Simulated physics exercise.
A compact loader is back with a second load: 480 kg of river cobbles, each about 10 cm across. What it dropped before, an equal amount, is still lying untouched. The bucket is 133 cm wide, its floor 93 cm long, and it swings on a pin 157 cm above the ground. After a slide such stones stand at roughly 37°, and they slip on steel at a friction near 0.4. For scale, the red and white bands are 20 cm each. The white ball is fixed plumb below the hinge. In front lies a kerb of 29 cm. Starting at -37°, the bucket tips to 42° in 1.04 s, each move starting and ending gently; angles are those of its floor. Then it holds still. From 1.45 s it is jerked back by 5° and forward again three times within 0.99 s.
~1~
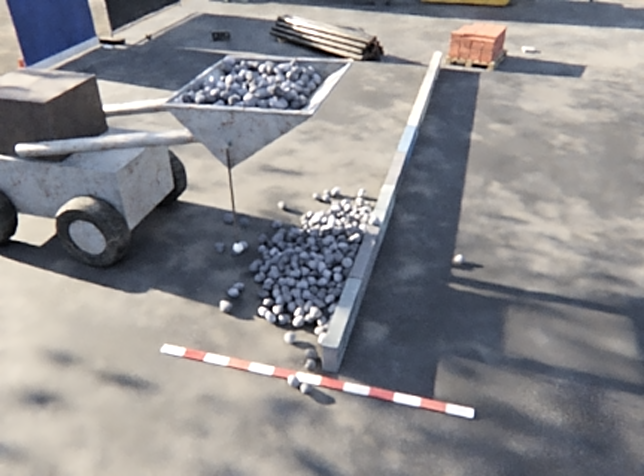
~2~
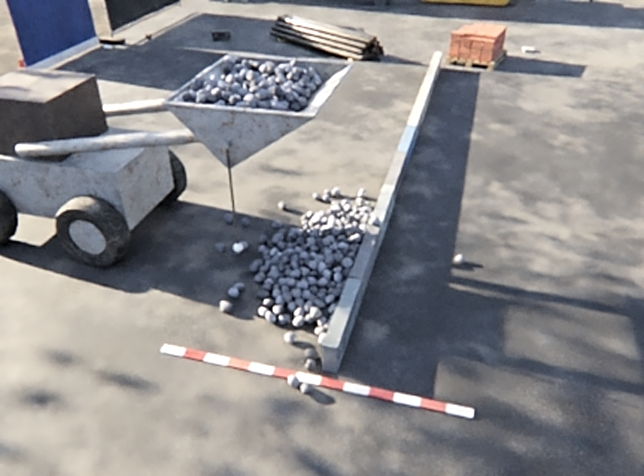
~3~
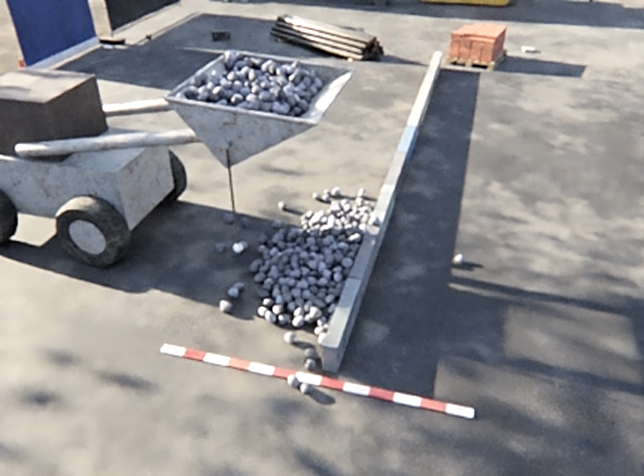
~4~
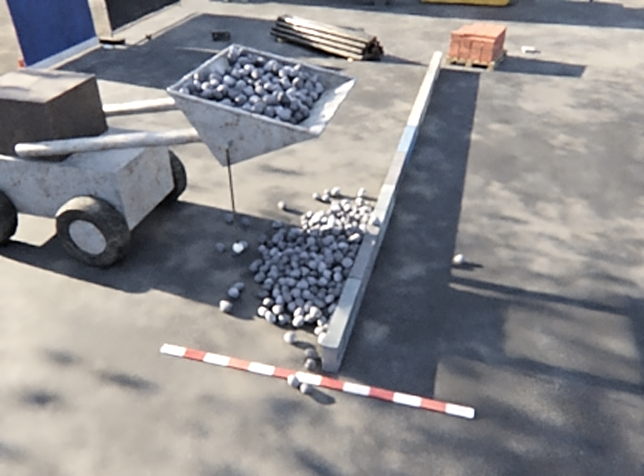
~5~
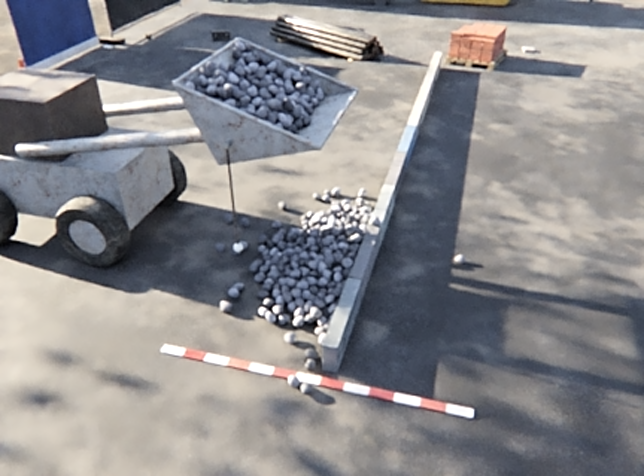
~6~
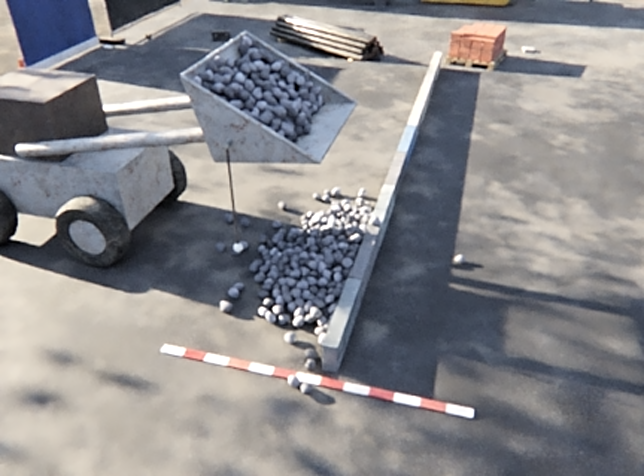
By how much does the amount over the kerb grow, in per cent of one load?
Some 37 per cent is added.
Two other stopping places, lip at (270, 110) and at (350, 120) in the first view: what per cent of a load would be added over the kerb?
First some 5, then 85 per cent.
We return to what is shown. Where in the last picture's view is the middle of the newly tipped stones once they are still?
Around (354, 254).
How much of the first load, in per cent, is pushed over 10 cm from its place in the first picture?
Roughly 5 per cent of them.
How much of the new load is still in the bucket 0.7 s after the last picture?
About 60 per cent.
Then, 0.3 s after the last picture the floor is at 30°; in per cent of one load, 100 in the bucket, 99 on this side of the kerb; the foremost stones are at (371, 254).
Then, 0.7 s after the last picture the floor is at 42°; in per cent of one load, 59 in the bucket, 140 on this side of the kerb; the foremost stones are at (373, 244).
Then, 2.5 s after the last picture the floor is at 42°; in per cent of one load, 0 in the bucket, 162 on this side of the kerb, 37 over the kerb; the foremost stones are at (566, 318).
Then, 5.3 s after the last picture the floor is at 42°; in per cent of one load, 0 in the bucket, 162 on this side of the kerb, 37 over the kerb; the foremost stones are at (567, 318). Net gain over the kerb, 37.
